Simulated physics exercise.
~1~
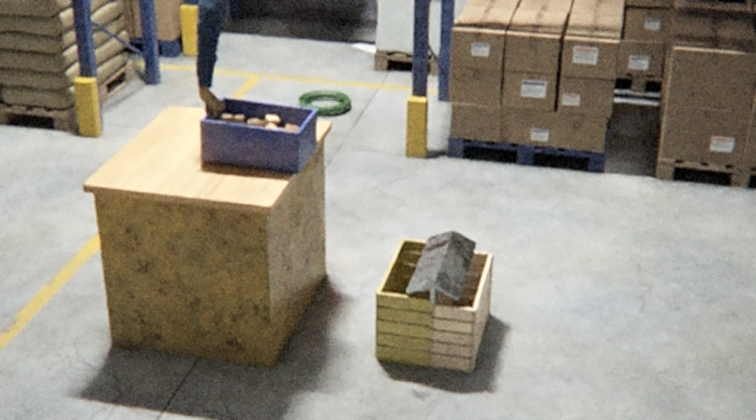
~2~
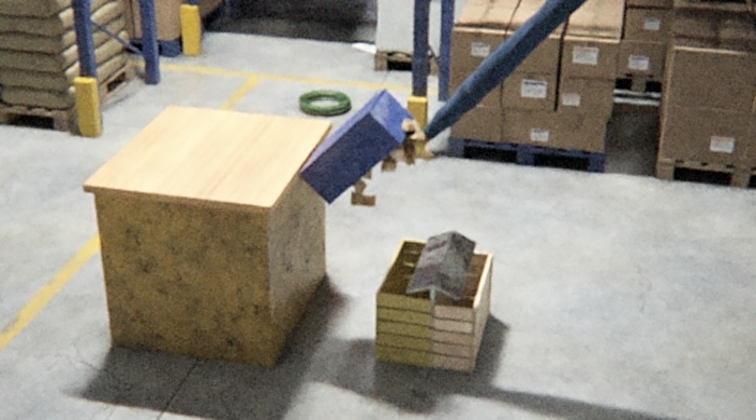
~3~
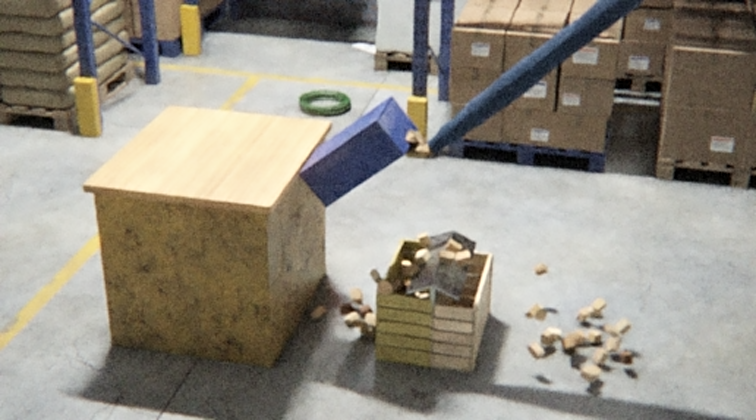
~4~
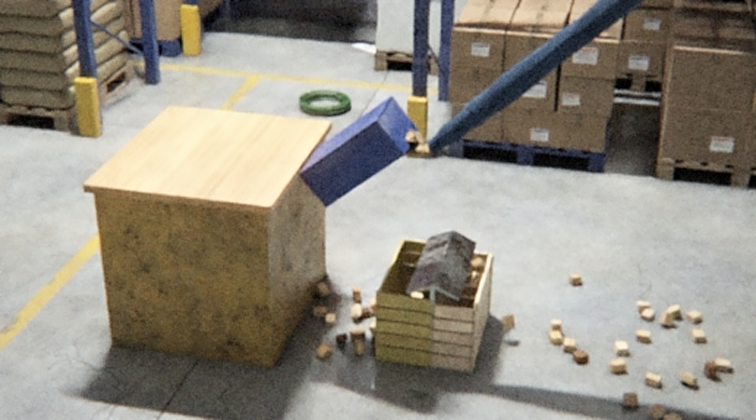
A blue mechanical arm tipped a blue tote of wooden blocks over the end of a bench, spilling them onto a ridge above two joined bins; some landed inside, but many scattered across the floor on both sides and stayed there.
